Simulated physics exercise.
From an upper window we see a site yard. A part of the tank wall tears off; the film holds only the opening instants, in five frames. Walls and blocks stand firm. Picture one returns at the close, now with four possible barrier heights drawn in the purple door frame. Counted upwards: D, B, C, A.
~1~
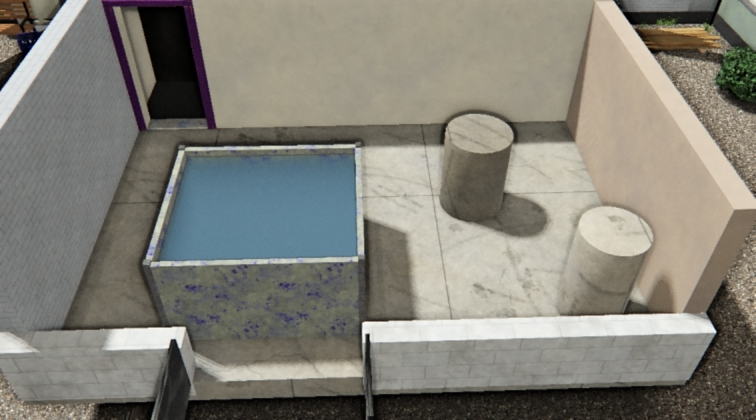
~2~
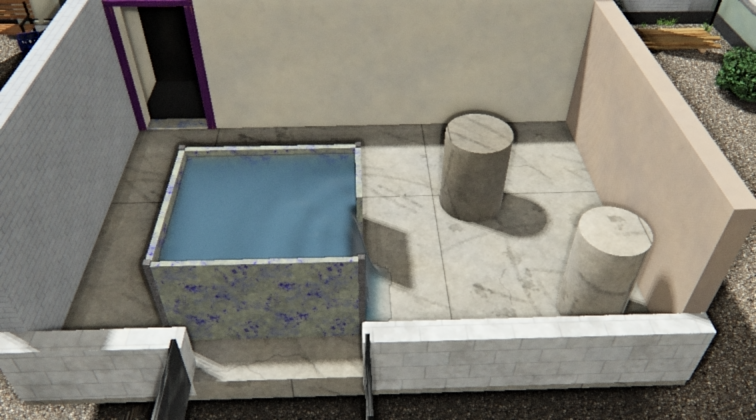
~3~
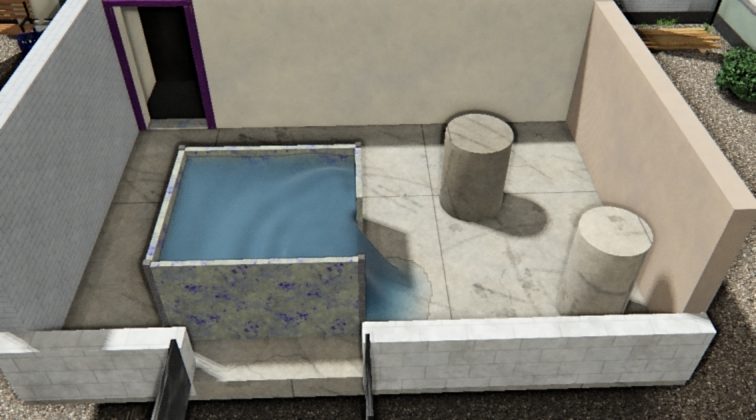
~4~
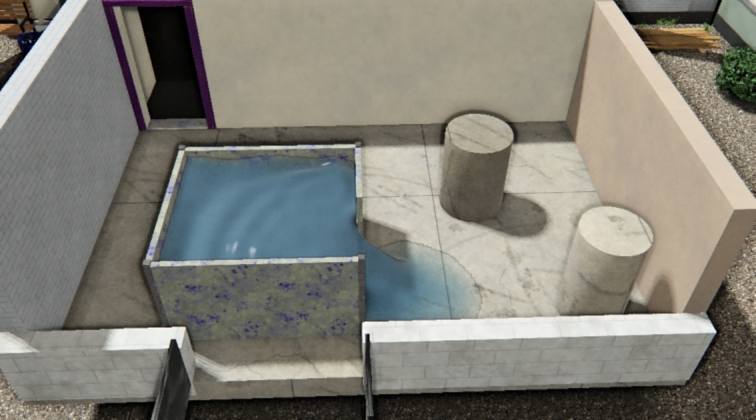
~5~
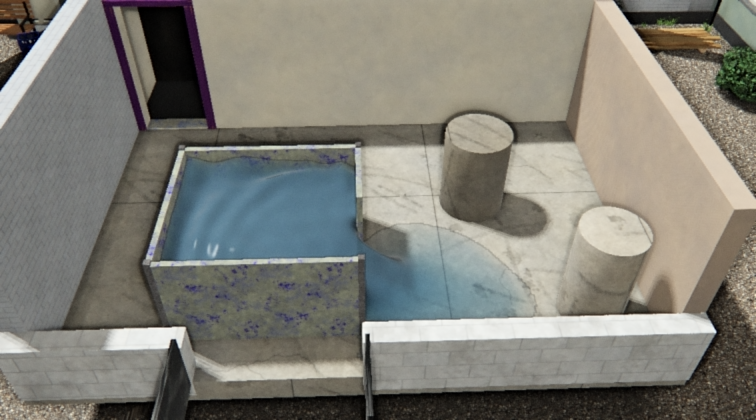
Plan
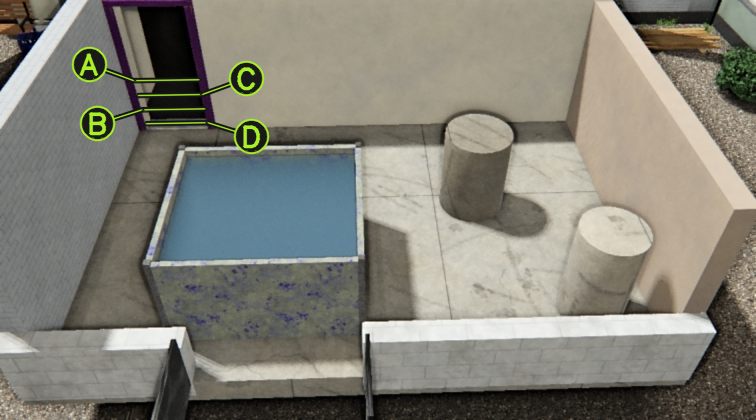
At first, water lies still in a raised square tank in a walled yard with two stone cylinders and a purple doorway. Then water pours from the tank's right side onto the paving, rippling the surface inside. The puddle spreads rightward across the floor as the level in the tank drops slightly.
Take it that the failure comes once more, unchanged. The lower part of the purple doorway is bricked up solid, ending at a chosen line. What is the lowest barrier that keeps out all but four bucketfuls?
B.
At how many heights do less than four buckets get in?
Three.
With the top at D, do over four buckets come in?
Yes, it does.
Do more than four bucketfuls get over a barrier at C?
No.
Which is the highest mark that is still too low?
That is mark D.
On the marked copy, A at (166, 80); B at (173, 109); C at (170, 95); D at (176, 123); from the bottom up D, B, C, A.
If A is chosen, nothing gets over.
If B is chosen, nothing gets over.
If C is chosen, nothing gets over.
If D is chosen, about 12 bucketfuls get in.
